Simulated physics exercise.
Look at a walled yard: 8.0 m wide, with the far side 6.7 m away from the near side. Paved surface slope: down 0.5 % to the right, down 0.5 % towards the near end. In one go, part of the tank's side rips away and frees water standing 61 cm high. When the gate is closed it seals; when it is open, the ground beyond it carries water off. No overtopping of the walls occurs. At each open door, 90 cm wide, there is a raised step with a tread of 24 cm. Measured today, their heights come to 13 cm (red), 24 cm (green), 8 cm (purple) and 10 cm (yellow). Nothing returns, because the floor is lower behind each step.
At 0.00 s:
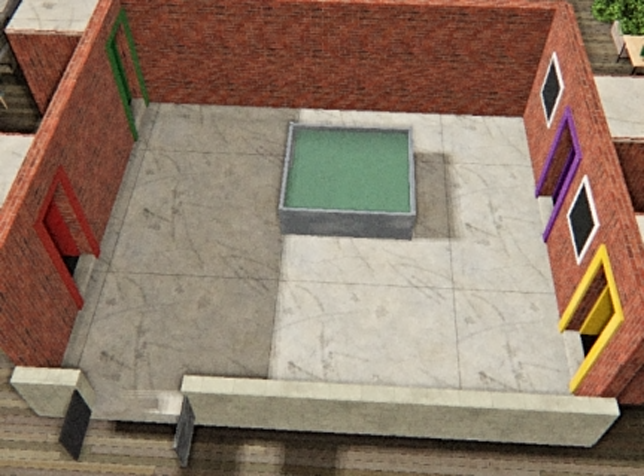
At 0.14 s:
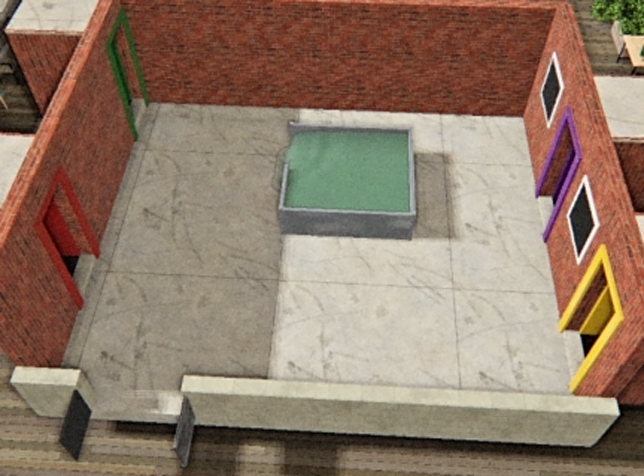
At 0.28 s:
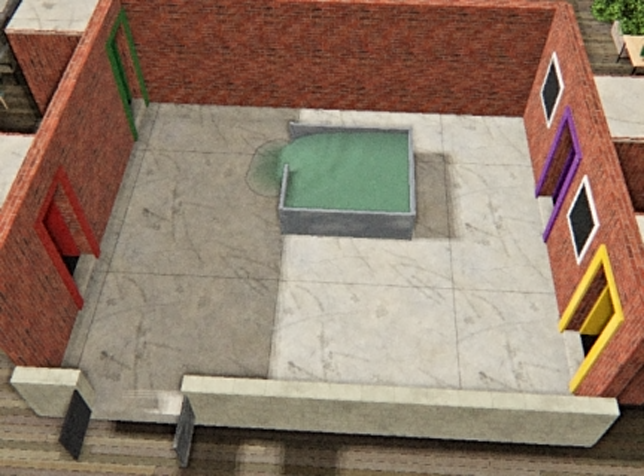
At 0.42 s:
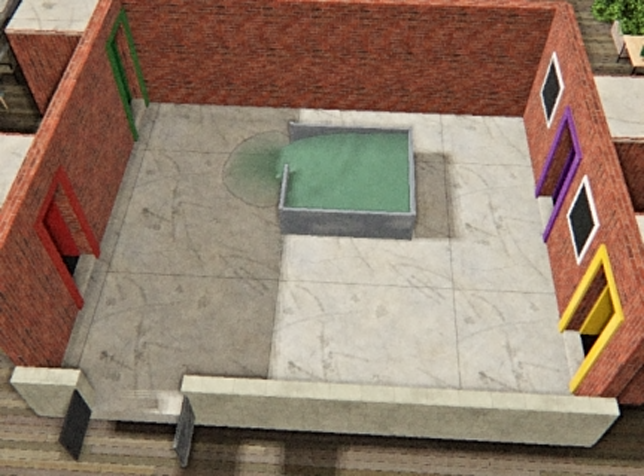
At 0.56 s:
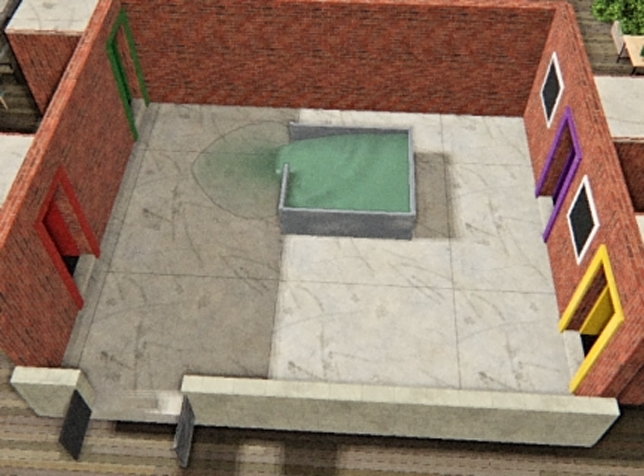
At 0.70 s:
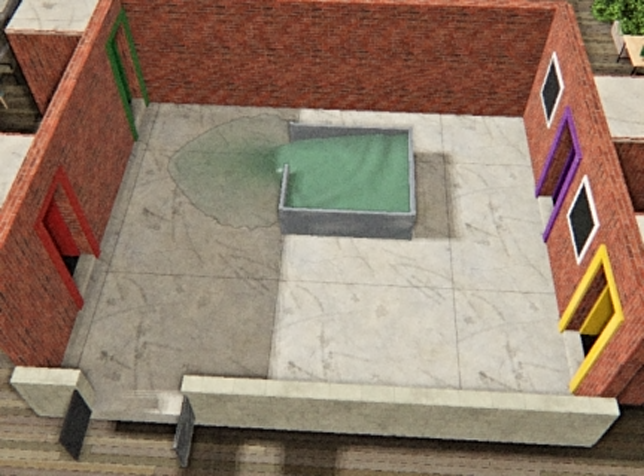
In the video, a tank of green water stands in a brick-walled yard with colored doorways; its left side opens and water pours out, spreading leftward across the paved floor in a widening, rounded sheet.
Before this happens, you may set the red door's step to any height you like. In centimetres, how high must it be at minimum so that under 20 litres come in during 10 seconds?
At least 5 cm or so.
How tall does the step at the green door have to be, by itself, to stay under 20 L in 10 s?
About 27 cm at green.
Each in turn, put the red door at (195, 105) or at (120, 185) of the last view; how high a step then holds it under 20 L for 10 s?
Around 18 and 18 cm respectively.
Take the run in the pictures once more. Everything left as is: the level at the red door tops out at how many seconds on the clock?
Roughly at 3.0 s.
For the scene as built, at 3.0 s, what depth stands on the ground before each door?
At the red door the depth is 9 cm, at green 29 cm, at purple 0 cm and at yellow 0 cm.
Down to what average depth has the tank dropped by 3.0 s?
Average depth: Approx. 33 cm.
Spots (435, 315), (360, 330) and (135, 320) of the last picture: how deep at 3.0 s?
Close to 0, 0 and 1 cm deep.
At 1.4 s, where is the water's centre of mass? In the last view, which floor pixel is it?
I'd put it close to (314, 182).
After 1.4 s water covers 20 % of the floor, deepest (33 cm) near (283, 164); it has not reached the red door.
After 3.0 s water covers 25 % of the floor, deepest (30 cm) near (196, 111); 9 cm at the red door, 0 litres in over its 13 cm step.
After 10.0 s water covers 75 % of the floor, deepest (11 cm) near (204, 401); 5 cm at the red door, 0 litres in over its 13 cm step.
At the red door as built, the water arrived by 2.1 s and peaked near 9 cm at 3.0 s.
With a step of 4.5 cm, 24 litres would have come in within the 10 s; with 6 cm, 10 litres. So under 20 litres takes about 5 cm.
